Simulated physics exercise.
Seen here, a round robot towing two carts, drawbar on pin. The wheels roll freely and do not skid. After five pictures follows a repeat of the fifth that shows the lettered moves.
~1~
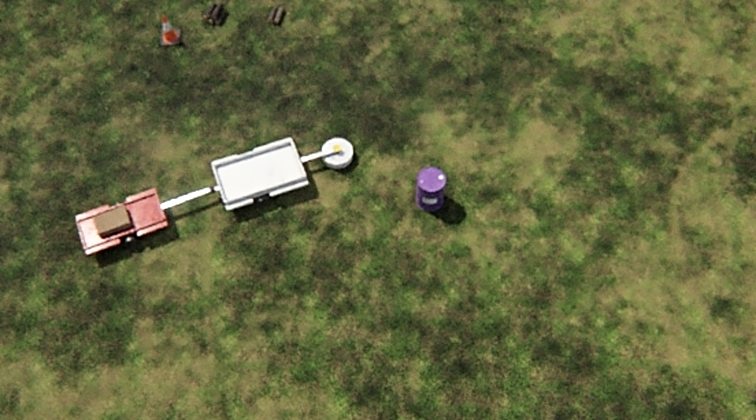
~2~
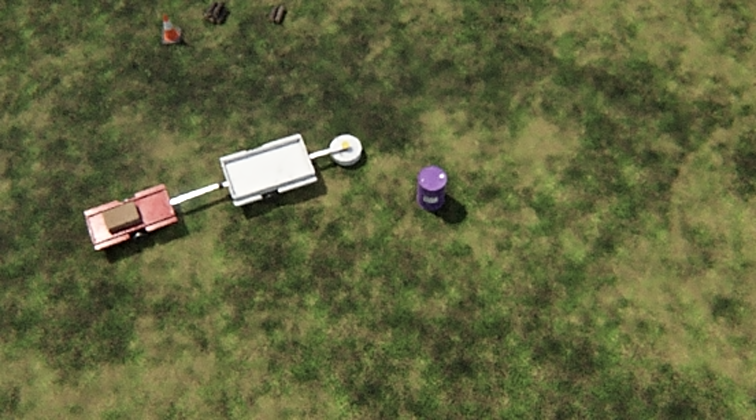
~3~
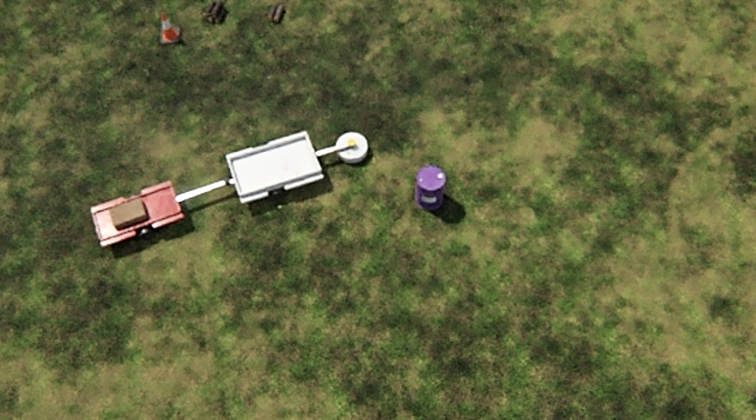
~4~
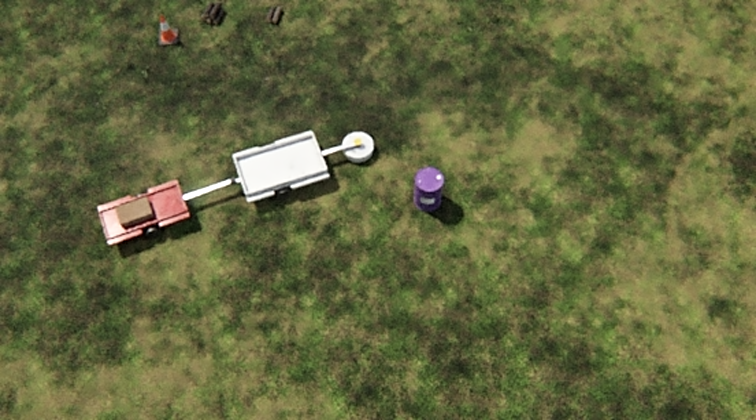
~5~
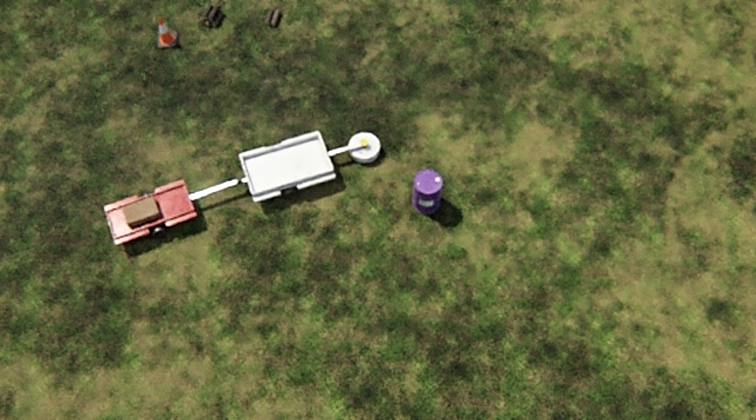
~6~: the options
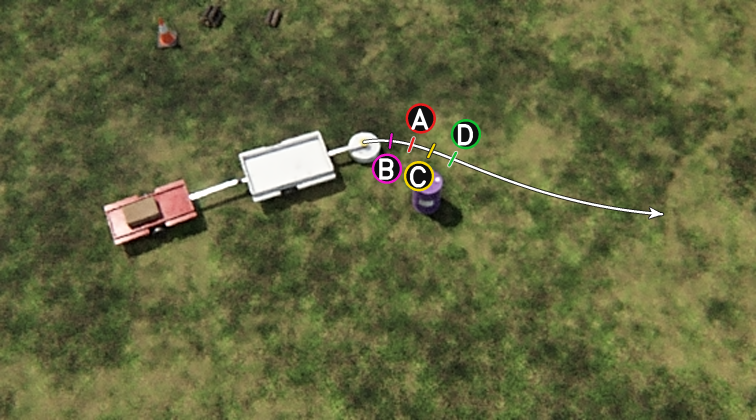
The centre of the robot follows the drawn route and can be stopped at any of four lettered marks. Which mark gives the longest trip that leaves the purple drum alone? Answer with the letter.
It should halt at D.
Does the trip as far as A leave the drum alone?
Yes.
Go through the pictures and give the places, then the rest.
The first frame shows purple drum (430, 200); robot (337, 152); white cart (259, 173).
The second frame shows robot (346, 149); white cart (268, 169); red cart (130, 216); purple drum (431, 199).
The third frame shows robot (352, 147); white cart (274, 166); red cart (137, 213); purple drum (429, 198).
The fourth frame shows robot (358, 146); white cart (281, 165); red cart (143, 211); purple drum (428, 200).
The fifth frame shows robot (364, 147); white cart (287, 165); red cart (150, 211); purple drum (426, 202).
On the marked copy, A at (411, 145); B at (391, 141); C at (431, 151); D at (453, 159); the route from (364, 142) via (507, 180) to (662, 214).
Following D. Soon after the start, robot (396, 146), last cart (182, 200).
Later, robot (427, 154), last cart (211, 189).
In the end, robot (452, 164), last cart (236, 181); nothing has been touched.
As for the rest, A is safe but short; B is safe but short; C is safe but short.
